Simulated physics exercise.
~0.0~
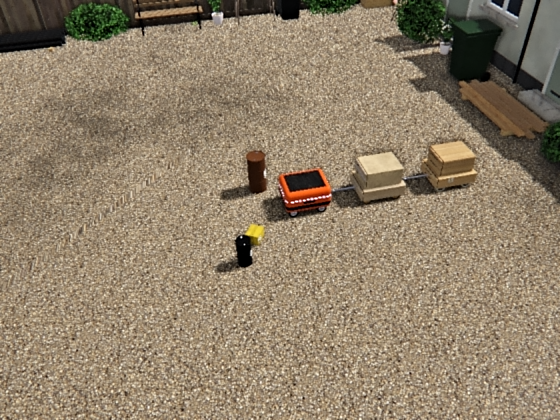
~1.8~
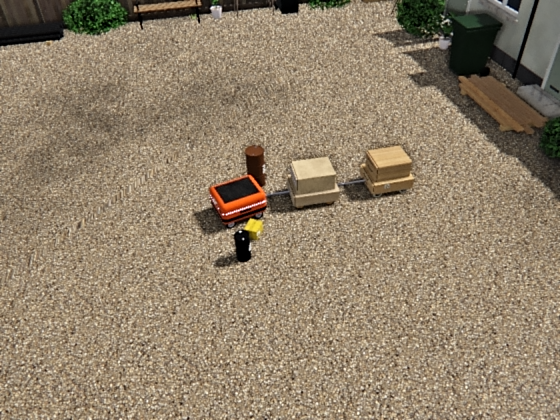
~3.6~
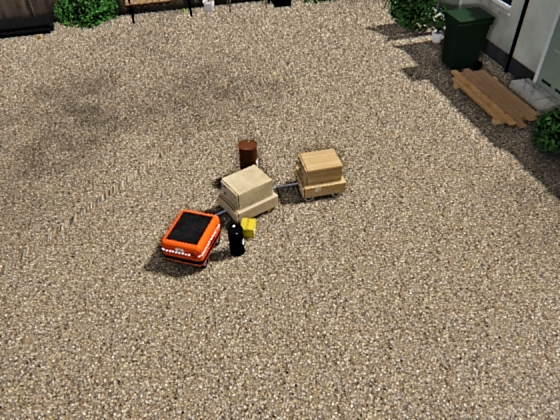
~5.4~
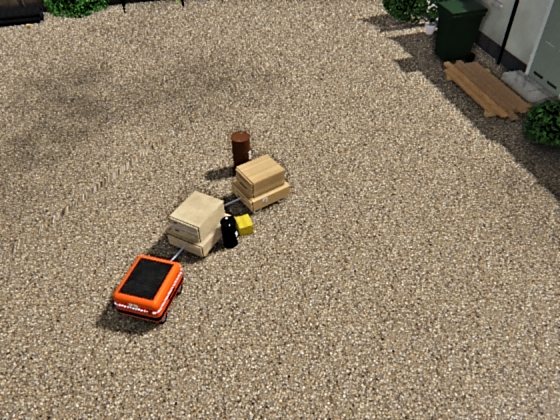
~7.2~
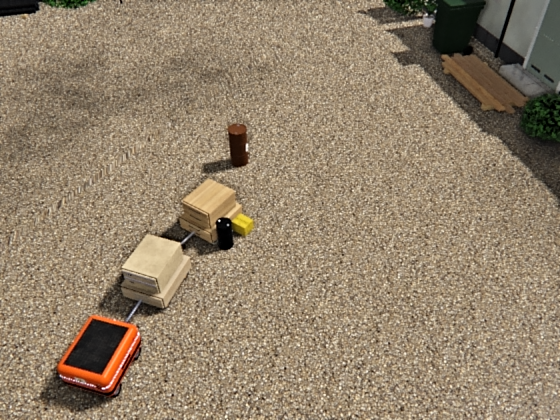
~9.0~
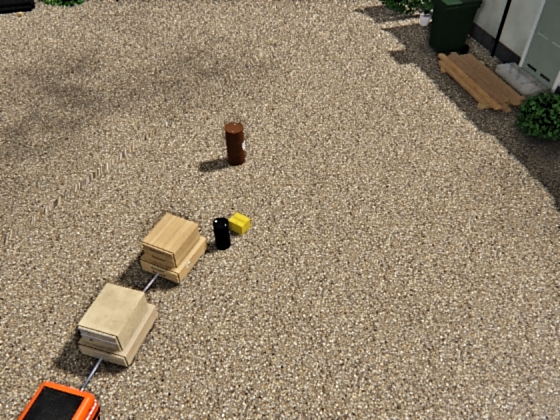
An orange tug pulling two carts of pale boxes rolled left between a brown drum and a small black canister and yellow box, then curved toward the lower left, the carts nudging both small items slightly while the drum stayed put.
